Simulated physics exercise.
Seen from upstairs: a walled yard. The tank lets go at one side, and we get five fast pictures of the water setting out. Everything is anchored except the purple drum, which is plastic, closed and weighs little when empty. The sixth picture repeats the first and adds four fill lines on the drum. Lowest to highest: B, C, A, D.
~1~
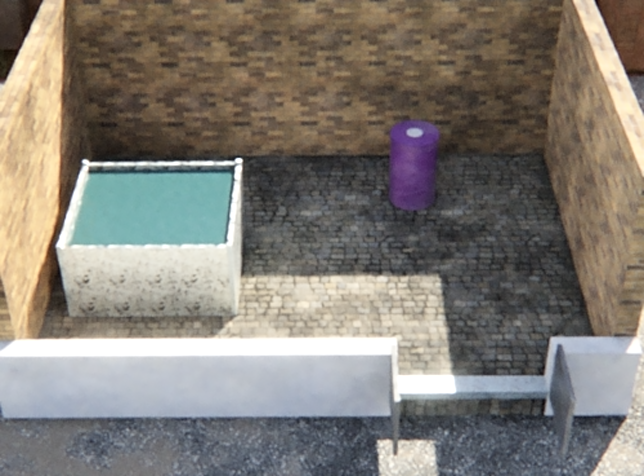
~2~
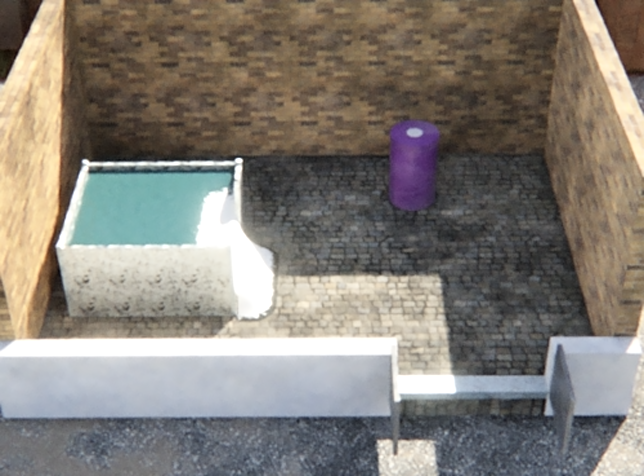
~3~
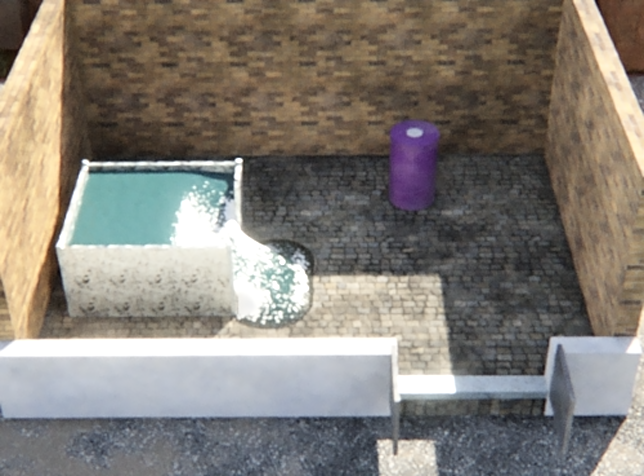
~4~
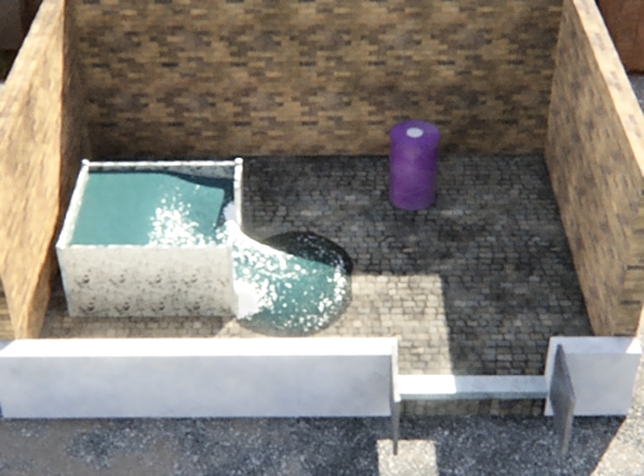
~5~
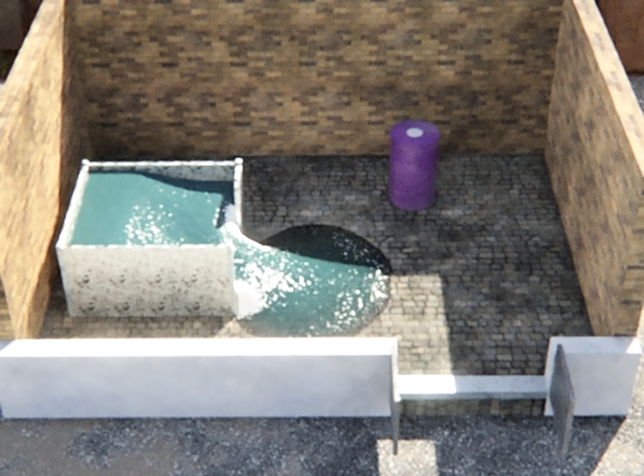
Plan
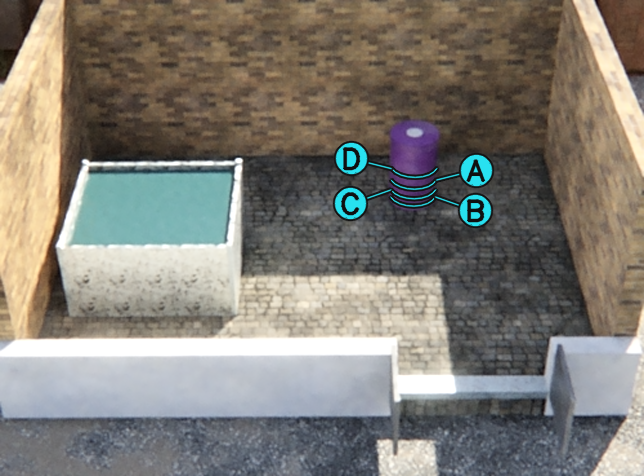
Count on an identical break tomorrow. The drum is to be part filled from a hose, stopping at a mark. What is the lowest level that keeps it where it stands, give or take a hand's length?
C.
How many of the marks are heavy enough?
Three.
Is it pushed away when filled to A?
No.
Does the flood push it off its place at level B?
Yes, that goes wrong.
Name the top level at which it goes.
Level B.
In cyan, A at (414, 189); B at (413, 206); C at (414, 198); D at (415, 177); from the bottom up B, C, A, D.
If A is chosen, it does not move.
If B is chosen, it is pushed about 3 times its own width away.
If C is chosen, it does not move.
If D is chosen, it does not move.
